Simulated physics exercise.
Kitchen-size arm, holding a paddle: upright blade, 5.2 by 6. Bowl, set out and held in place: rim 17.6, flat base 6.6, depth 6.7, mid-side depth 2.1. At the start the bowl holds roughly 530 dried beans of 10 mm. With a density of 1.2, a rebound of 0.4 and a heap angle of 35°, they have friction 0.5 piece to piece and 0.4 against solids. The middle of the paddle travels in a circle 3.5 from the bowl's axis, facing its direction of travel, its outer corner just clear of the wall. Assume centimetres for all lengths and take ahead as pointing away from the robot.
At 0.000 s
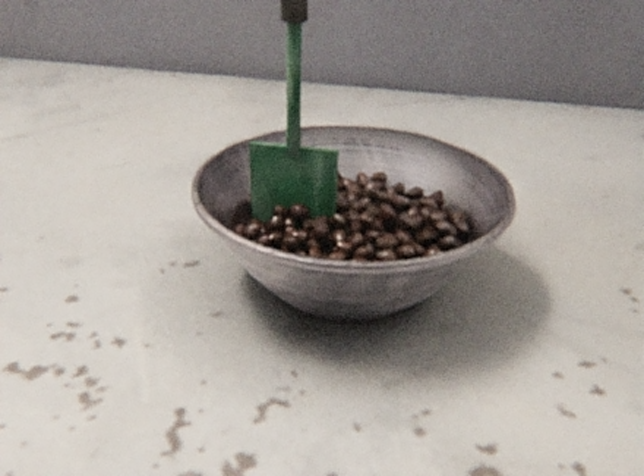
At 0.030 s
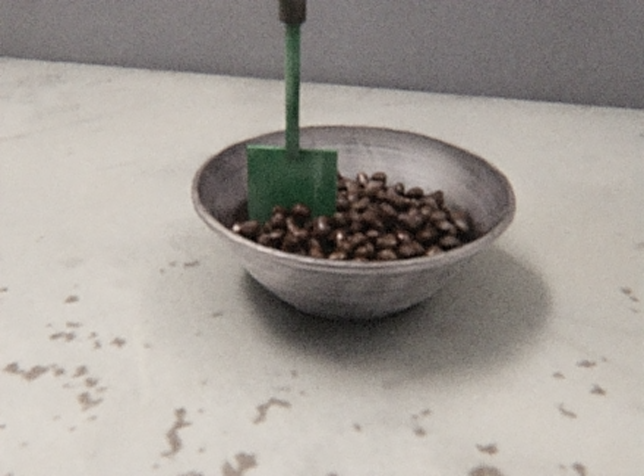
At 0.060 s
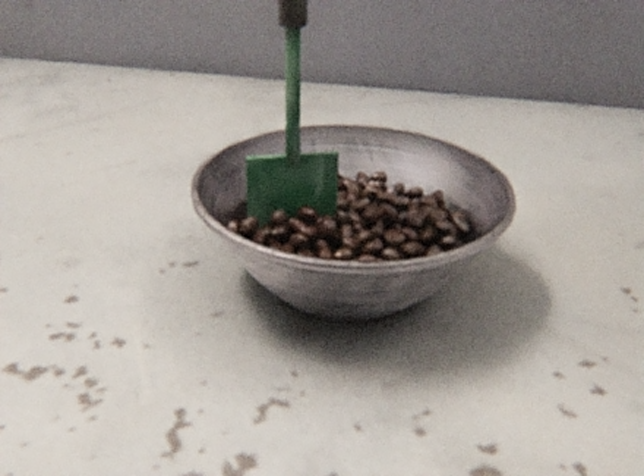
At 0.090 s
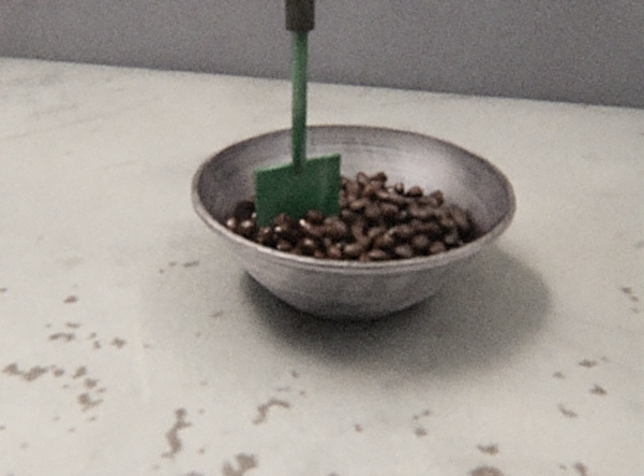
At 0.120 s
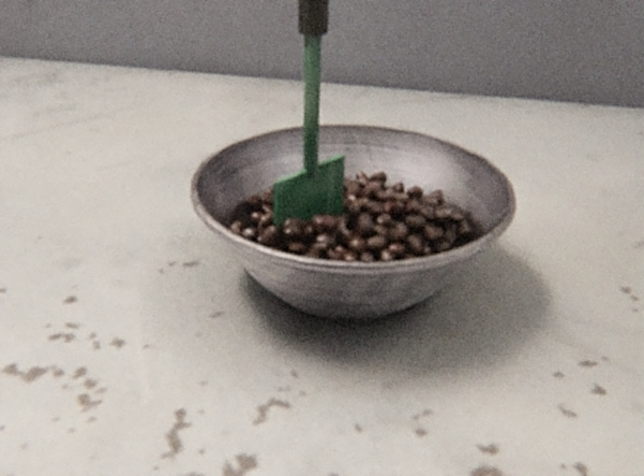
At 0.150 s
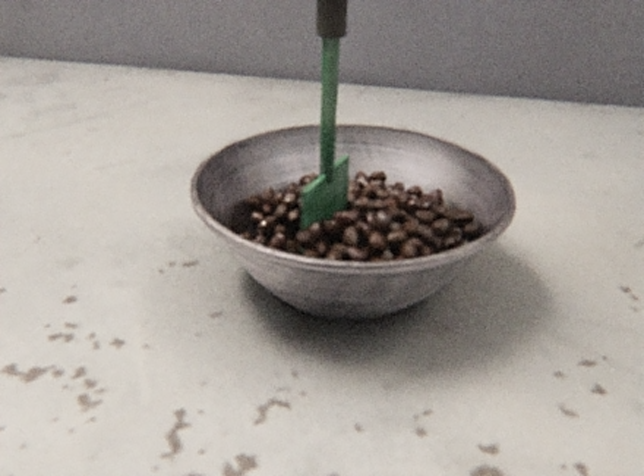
On a pale, worn tabletop, a green paddle stands in a metal bowl of dark beans, moving slightly right and turning nearly edge-on.
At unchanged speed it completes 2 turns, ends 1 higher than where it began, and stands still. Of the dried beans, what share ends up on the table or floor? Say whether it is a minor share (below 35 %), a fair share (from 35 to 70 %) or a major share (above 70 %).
A minor share.
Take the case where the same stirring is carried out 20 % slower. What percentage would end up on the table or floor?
It would come to around 15 percent.
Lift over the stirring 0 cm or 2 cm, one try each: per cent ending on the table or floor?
Roughly 30 and 15 per cent.
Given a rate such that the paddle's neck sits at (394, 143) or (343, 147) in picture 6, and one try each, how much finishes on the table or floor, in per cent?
Around 40 and 30 per cent respectively.
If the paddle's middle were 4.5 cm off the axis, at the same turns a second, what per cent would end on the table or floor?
It would come to about 15 per cent.
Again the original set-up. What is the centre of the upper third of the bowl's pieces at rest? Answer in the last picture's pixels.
Centre of top third: Approx. (312, 226).
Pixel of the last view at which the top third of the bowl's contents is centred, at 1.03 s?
It is centred roughly at (398, 189).
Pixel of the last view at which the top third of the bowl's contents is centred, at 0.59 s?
About (263, 183) in the last picture.
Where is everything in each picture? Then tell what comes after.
The first picture shows the paddle neck at (294, 121), 0° round; upper third of the load around (359, 222), from x 240 to 460, top at y 175; 527 in the bowl.
The second picture shows the paddle neck at (292, 123), 7° round; upper third of the load around (357, 224), from x 235 to 460, top at y 175.
The third picture shows the paddle neck at (293, 129), 23° round; upper third of the load around (353, 227), from x 230 to 460, top at y 175.
The fourth picture shows the paddle neck at (299, 135), 40° round; upper third of the load around (361, 230), from x 230 to 460, top at y 175.
The fifth picture shows the paddle neck at (311, 141), 58° round; upper third of the load around (365, 231), from x 235 to 465, top at y 175.
The sixth picture shows the paddle neck at (328, 145), 75° round; upper third of the load around (375, 231), from x 245 to 470, top at y 175; 527 in the bowl.
After 0.59 s, 328° round, highest piece 9 above the table; 457 in the bowl, 58 on the table or floor, 12 in flight or on the tool.
After 1.03 s, 222° round, highest piece 8 above the table; 416 in the bowl, 107 on the table or floor, 4 in flight or on the tool.
After 1.45 s, 0° round, highest piece 6 above the table; 408 in the bowl, 119 on the table or floor.
After 2.15 s, 0° round, highest piece 6 above the table; 408 in the bowl, 119 on the table or floor.
In the end, 408 in the bowl, 119 on the table or floor. That is 23 % on the table or floor.
